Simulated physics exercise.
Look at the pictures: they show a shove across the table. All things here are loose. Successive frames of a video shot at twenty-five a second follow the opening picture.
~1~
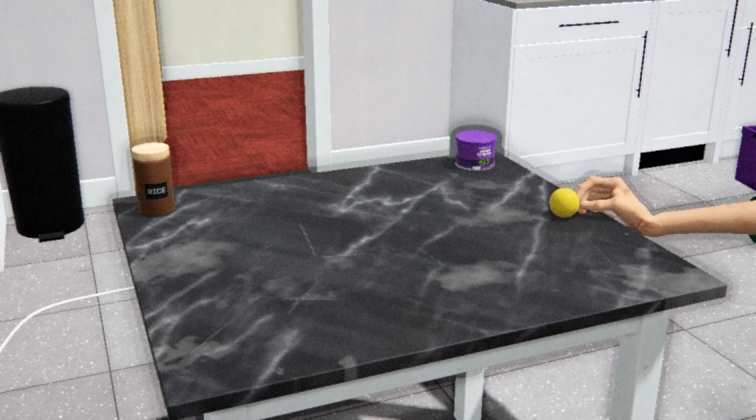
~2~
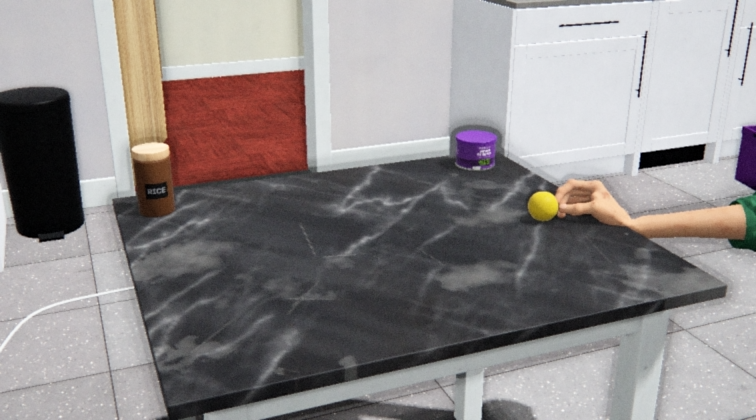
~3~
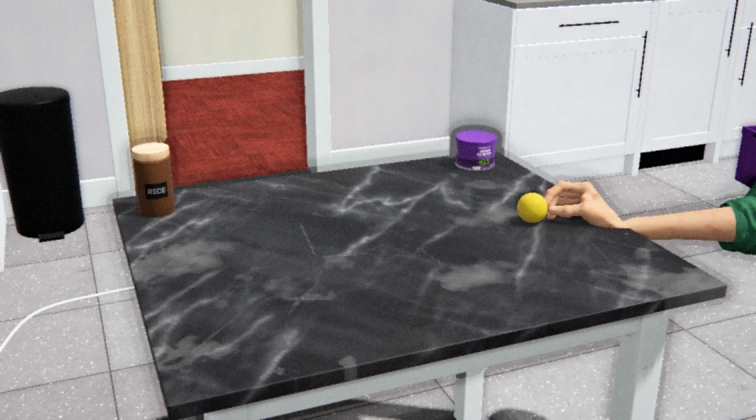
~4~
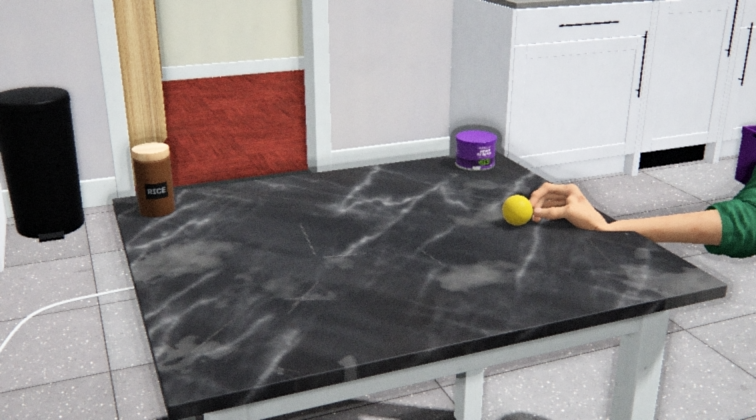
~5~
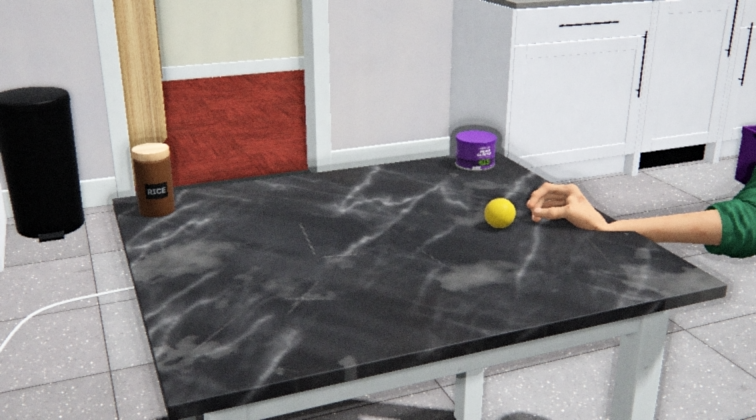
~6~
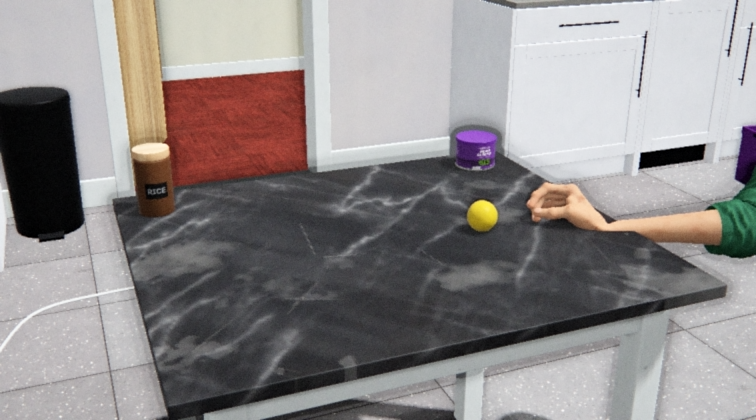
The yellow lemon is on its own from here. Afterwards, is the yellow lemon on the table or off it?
You'll see it isn't on the table when it's all over.
Then, 0.30 s after the last picture, yellow lemon rolled well along near (346, 238).
Then, 0.70 s after the last picture, yellow lemon rolled well along near (154, 269).
Then, 1.10 s after the last picture, yellow lemon now off the table.
By the end, off the table, yellow lemon.
